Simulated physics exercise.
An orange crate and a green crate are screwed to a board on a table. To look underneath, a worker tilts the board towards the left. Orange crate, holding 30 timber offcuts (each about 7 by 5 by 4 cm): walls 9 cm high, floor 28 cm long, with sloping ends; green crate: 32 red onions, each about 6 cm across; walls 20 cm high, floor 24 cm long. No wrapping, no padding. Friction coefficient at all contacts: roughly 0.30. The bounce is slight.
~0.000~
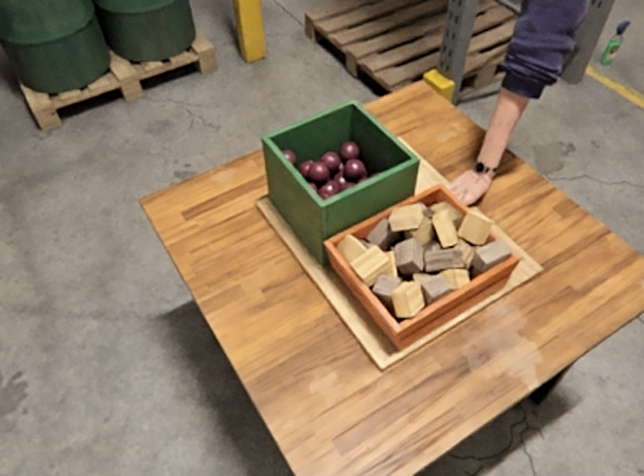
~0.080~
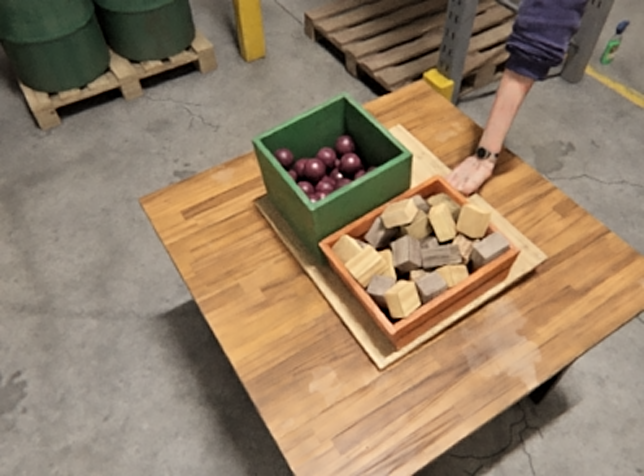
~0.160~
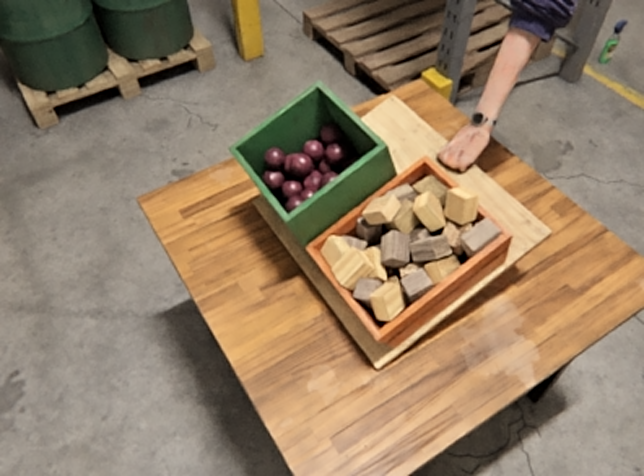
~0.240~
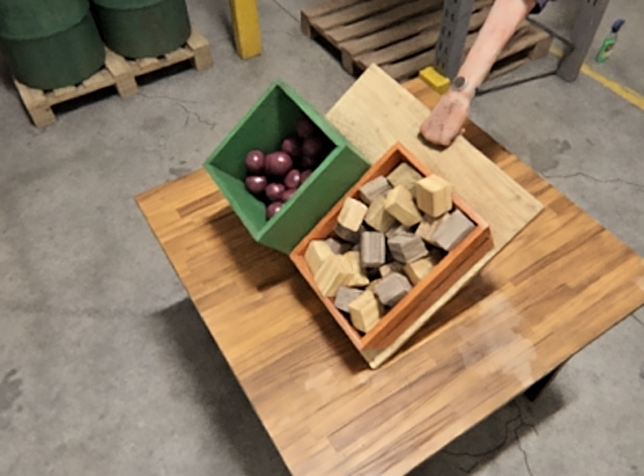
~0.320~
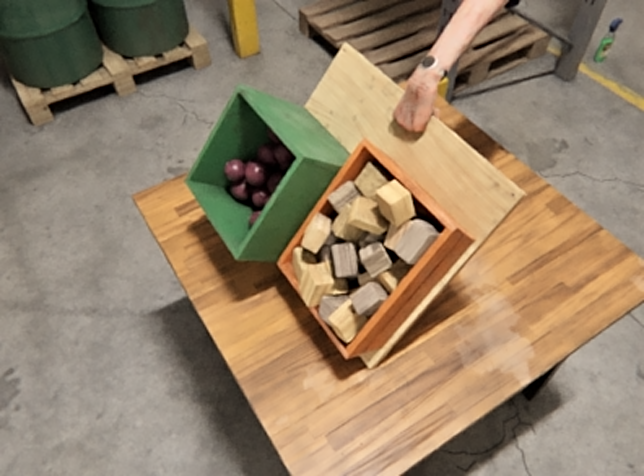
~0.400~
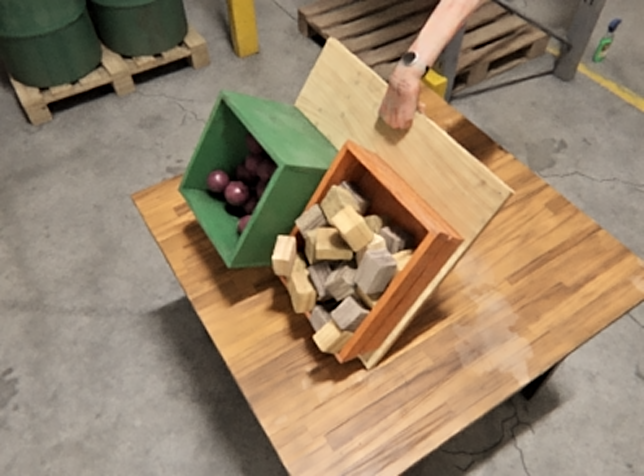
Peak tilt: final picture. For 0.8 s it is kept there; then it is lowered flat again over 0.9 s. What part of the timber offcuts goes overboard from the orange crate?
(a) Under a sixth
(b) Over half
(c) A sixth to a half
c, A sixth to a half.
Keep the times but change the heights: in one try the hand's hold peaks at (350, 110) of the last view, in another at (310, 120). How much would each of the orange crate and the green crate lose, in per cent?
Orange crate: 90 %, then 100 %; green crate: 20 %, then 50 %.
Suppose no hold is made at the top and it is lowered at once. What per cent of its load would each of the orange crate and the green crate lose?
In that case orange crate 40, green crate 0 per cent.
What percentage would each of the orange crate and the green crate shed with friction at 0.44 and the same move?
Then orange crate 30, green crate 0 per cent.
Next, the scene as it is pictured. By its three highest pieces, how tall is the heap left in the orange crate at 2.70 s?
It reaches close to 12 cm.
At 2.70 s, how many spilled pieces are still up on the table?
The number is some 8.
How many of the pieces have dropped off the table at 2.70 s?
Estimate - about 4 in total.
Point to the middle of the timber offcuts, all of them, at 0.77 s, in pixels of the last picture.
I'd put it close to (321, 290).
After 0.77 s, tilt 56°; 10 of 30 out of the orange crate and 0 of 32 out of the green crate.
After 1.23 s, tilt 56°; 11 of 30 out of the orange crate and 0 of 32 out of the green crate.
After 1.87 s, tilt 9°; 11 of 30 out of the orange crate and 0 of 32 out of the green crate.
Outcome (at 2.70 s), 11 of 30 out of the orange crate and 0 of 32 out of the green crate. Asked share, 11 of 30, 37 per cent.
